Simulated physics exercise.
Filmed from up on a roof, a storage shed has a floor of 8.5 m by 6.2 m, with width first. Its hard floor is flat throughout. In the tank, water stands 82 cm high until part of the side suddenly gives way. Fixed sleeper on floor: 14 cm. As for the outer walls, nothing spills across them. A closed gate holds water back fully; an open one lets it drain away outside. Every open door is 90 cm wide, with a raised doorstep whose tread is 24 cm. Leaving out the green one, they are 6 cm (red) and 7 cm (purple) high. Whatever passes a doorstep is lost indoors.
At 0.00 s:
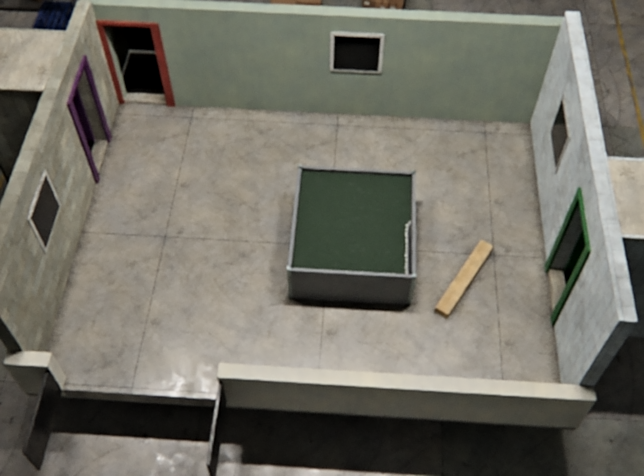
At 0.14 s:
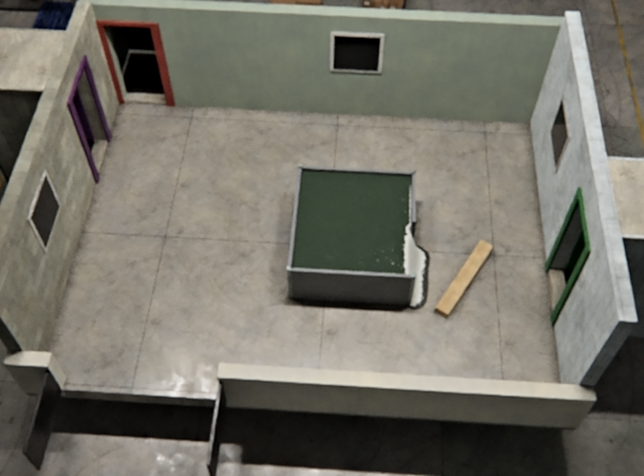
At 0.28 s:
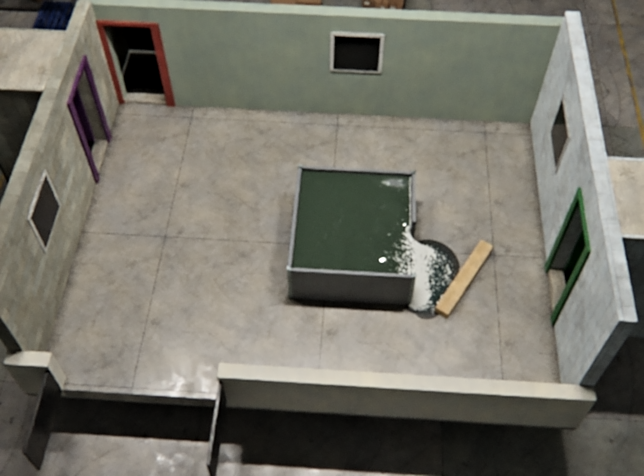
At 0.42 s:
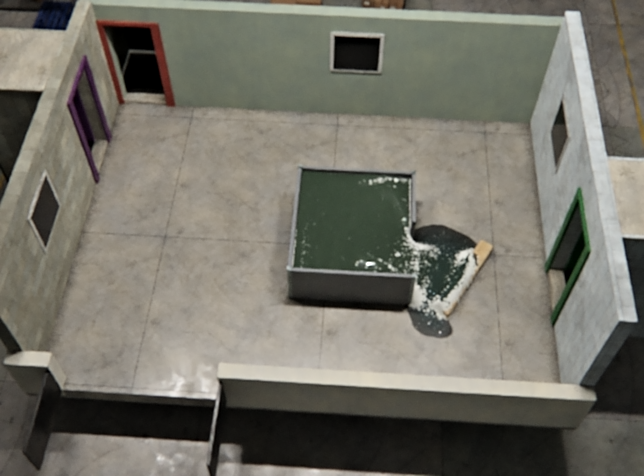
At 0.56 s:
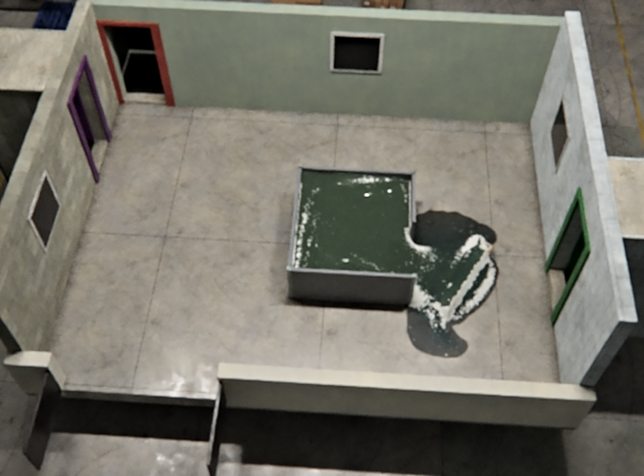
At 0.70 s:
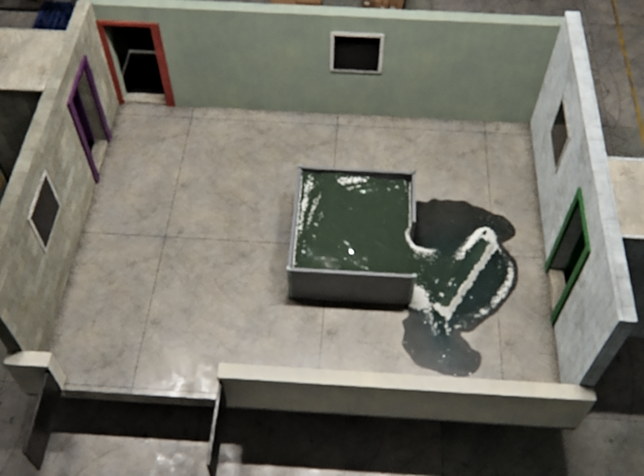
A square grey tank of dark green water sits near the middle of a roofless, pale-floored room, seen from high above by a still camera. A wooden plank lies to its right, with red and purple doorways at the left and a green one at the right. Water pours from the tank's right side, foams around and over the plank, and spreads across the floor.
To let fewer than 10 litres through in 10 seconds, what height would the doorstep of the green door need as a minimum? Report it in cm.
I would say about 31 cm.
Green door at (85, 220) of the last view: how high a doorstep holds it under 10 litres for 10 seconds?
Something near 9.0 cm.
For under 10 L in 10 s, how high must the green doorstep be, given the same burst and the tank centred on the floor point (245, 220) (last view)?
Then it needs to be around 19 cm high.
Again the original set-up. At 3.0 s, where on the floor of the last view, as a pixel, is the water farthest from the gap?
At about (529, 125).
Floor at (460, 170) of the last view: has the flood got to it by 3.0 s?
I'd say that place has got wet.
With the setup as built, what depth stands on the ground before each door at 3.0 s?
Depths, in cm - green: 23, red: 0, purple: 0.
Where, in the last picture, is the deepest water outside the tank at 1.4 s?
(446, 294).
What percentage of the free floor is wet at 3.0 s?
I'd estimate about 35 percent.
After 1.4 s water covers 20 % of the floor, deepest (55 cm) near (446, 294); 34 cm at the green door, 21 litres in over its 15 cm doorstep.
After 3.0 s water covers 35 % of the floor, deepest (36 cm) near (446, 294); 23 cm at the green door, 155 litres in over its 15 cm doorstep.
After 10.0 s water covers 95 % of the floor, deepest (12 cm) near (156, 133); 9 cm at the green door, 180 litres in over its 15 cm doorstep.
At the green door as built, the water arrived by 1.0 s and peaked near 34 cm at 1.6 s.
With a doorstep of 28.5 cm, 20 litres would have come in within the 10 s; with 38.5 cm, 0 litres. So under 10 litres takes about 31 cm.
